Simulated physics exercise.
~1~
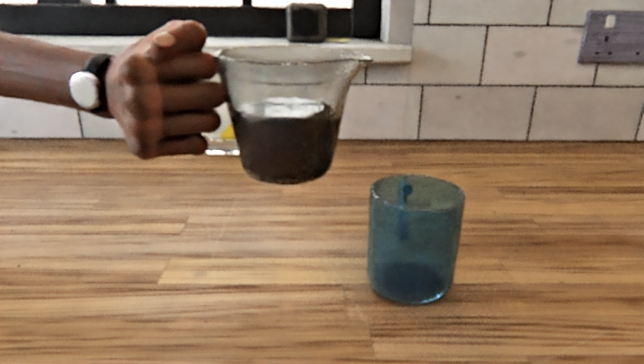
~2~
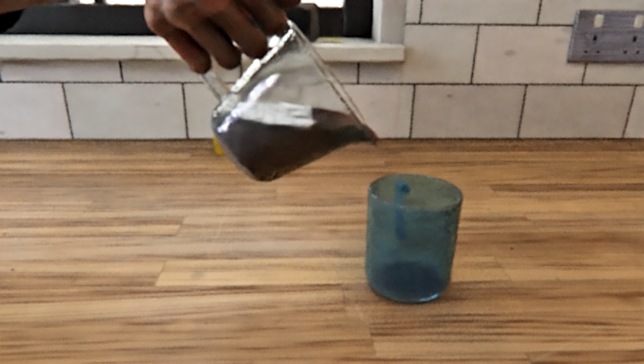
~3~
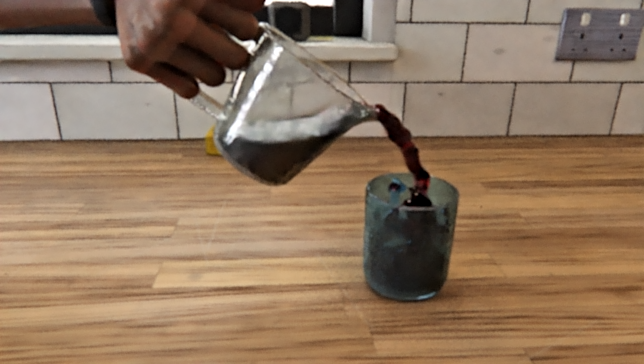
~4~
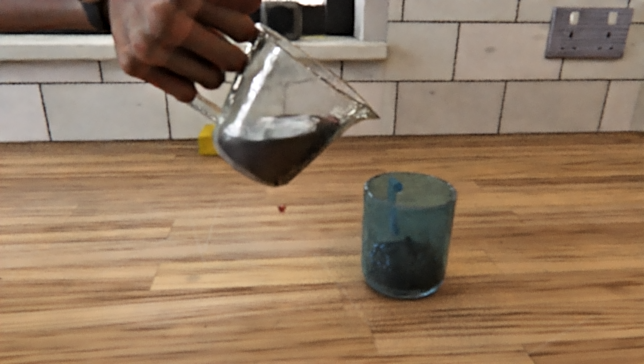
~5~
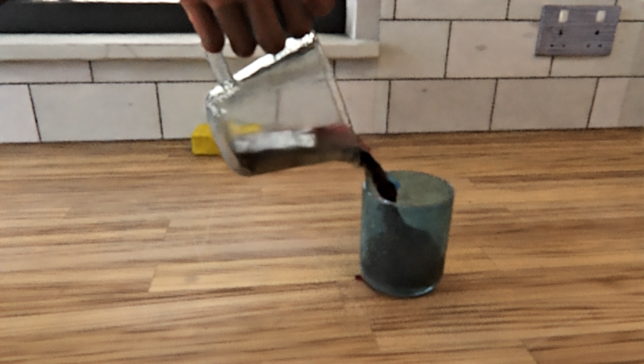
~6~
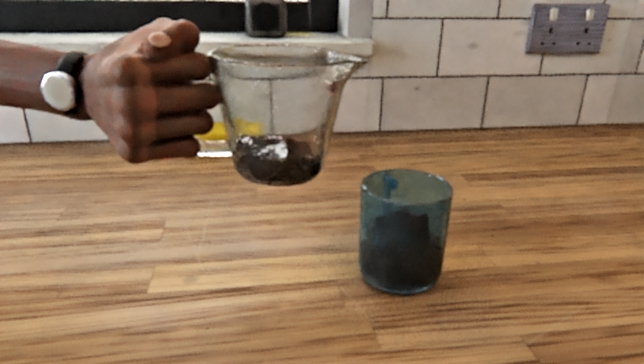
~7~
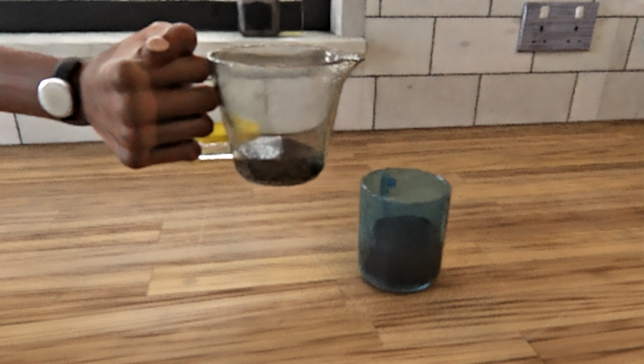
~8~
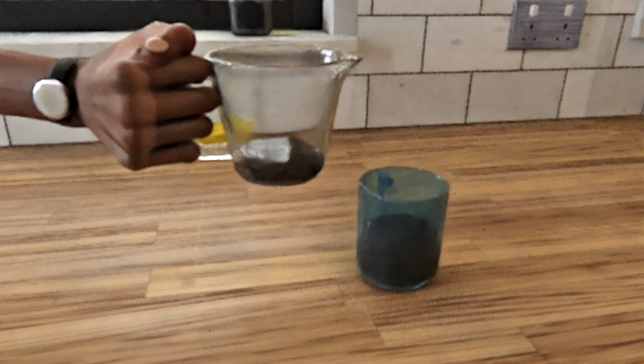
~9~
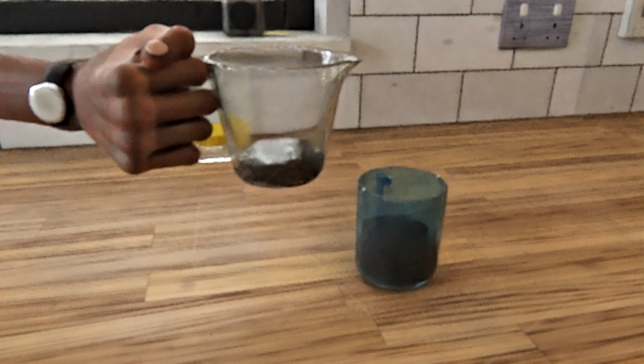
A clear glass jug of dark wine, gripped by a hand with a watch on the wrist, hangs above a wooden kitchen counter, seen from the front with white tiles and a wall socket behind. To its right stands an empty, bluish see-through mug. The hand tips the jug rightward and a dark red stream falls into the mug. The jug eases back and the stream stops, then it tilts more steeply and pours again. Finally the hand levels it and holds it still, leaving a little wine in the jug and the mug partly filled.
